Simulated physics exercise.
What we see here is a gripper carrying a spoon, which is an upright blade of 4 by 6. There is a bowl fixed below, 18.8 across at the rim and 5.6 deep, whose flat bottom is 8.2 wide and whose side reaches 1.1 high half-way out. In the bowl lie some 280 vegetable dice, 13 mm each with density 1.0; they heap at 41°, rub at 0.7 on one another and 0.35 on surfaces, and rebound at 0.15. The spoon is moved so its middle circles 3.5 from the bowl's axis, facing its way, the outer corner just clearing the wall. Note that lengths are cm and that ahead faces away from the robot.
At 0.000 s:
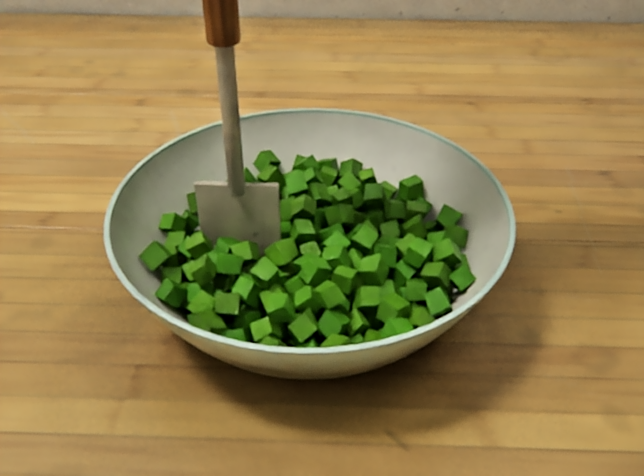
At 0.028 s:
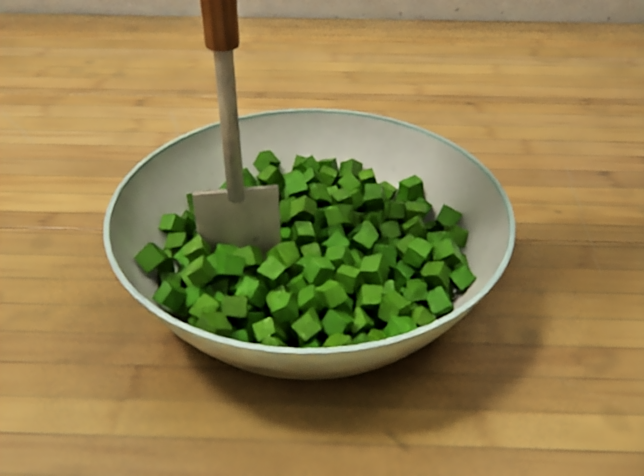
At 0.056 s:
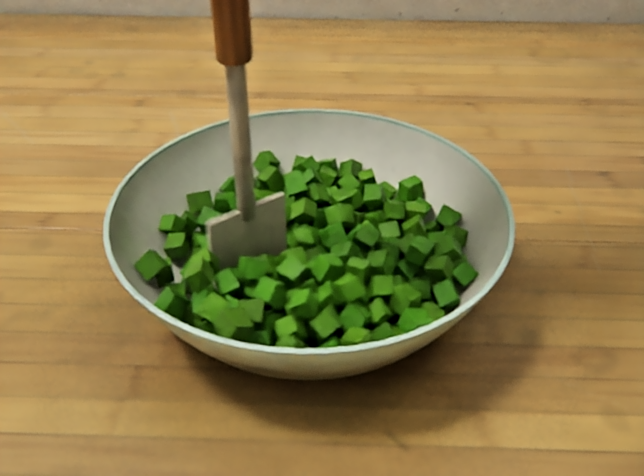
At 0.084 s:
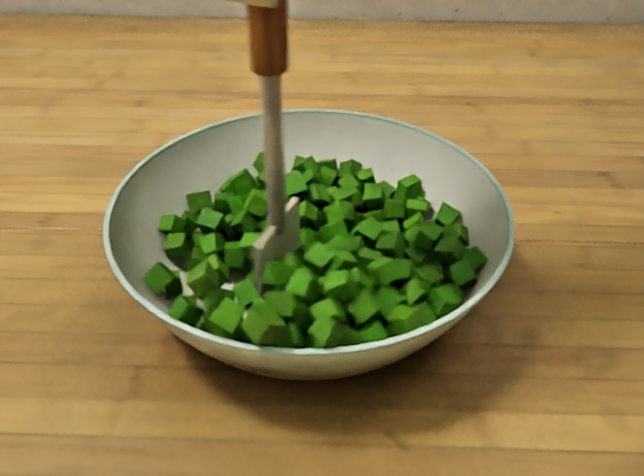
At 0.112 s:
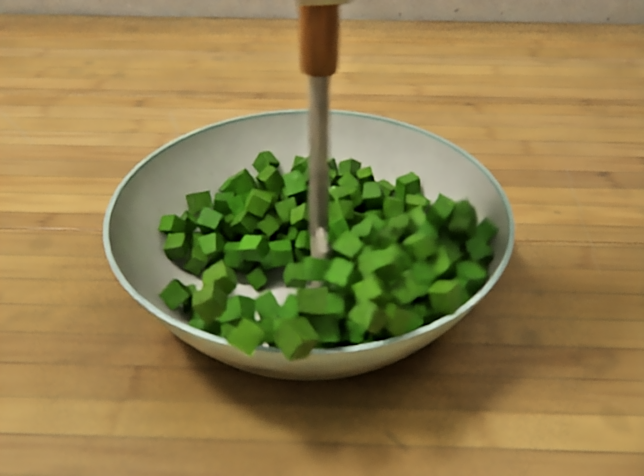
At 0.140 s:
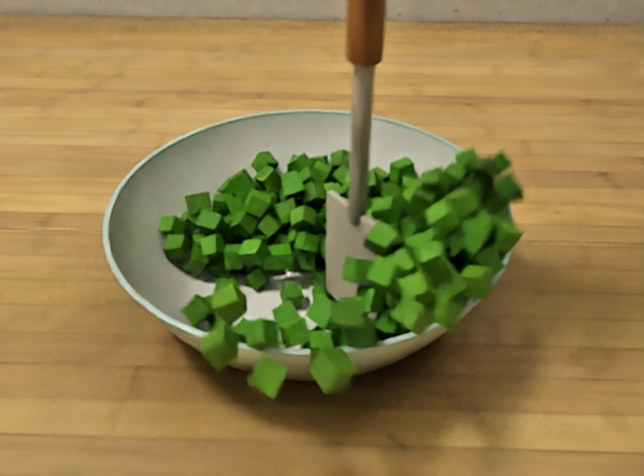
Green cubes piled up toward the right side of a pale bowl and some rose over its rim as a wooden-handled, flat-bladed tool swept through them from the left, curving along the near side.
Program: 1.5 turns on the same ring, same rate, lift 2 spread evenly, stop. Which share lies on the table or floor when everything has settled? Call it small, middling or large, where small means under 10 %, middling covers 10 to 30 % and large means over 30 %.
I would call it large.
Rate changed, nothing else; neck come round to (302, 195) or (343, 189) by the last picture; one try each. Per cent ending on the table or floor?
First try: Around 20 %; second try: Around 35 %.
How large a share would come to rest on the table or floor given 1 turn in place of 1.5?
About 40 per cent.
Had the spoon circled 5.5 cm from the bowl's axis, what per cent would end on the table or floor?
Some 40 percent would.
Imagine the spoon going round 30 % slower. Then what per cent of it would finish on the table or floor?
Then roughly 25 per cent.
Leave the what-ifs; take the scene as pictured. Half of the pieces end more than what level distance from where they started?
I'd put it at roughly 10 centimetres.
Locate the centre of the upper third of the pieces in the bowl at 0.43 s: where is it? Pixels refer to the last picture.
It is centred roughly at (252, 306).
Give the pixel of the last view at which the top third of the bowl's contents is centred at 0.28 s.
I'd point to somewhere close to (276, 141).
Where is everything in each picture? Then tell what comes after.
The first picture shows the spoon neck at (234, 156), 0° round; upper third of the load around (312, 252), from x 155 to 460, top at y 165; 279 in the bowl.
The second picture shows the spoon neck at (233, 162), 11° round; upper third of the load around (312, 256), from x 150 to 460, top at y 165.
The third picture shows the spoon neck at (244, 179), 39° round; upper third of the load around (315, 267), from x 150 to 465, top at y 165.
The fourth picture shows the spoon neck at (276, 192), 69° round; upper third of the load around (337, 279), from x 160 to 470, top at y 165.
The fifth picture shows the spoon neck at (319, 194), 99° round; upper third of the load around (374, 273), from x 175 to 485, top at y 165; 275 in the bowl, 4 in flight or on the tool.
The sixth picture shows the spoon neck at (359, 182), 130° round; upper third of the load around (423, 245), from x 175 to 510, top at y 160; 272 in the bowl, 7 in flight or on the tool.
After 0.28 s, 285° round, highest piece 11 above the table; 213 in the bowl, 24 on the table or floor, 42 in flight or on the tool.
After 0.43 s, 81° round, highest piece 7 above the table; 177 in the bowl, 90 on the table or floor, 12 in flight or on the tool.
After 0.70 s, 180° round, highest piece 6 above the table; 170 in the bowl, 109 on the table or floor.
After 1.40 s, 180° round, highest piece 6 above the table; 170 in the bowl, 109 on the table or floor.
In the end, 170 in the bowl, 109 on the table or floor. That is 39 % on the table or floor.
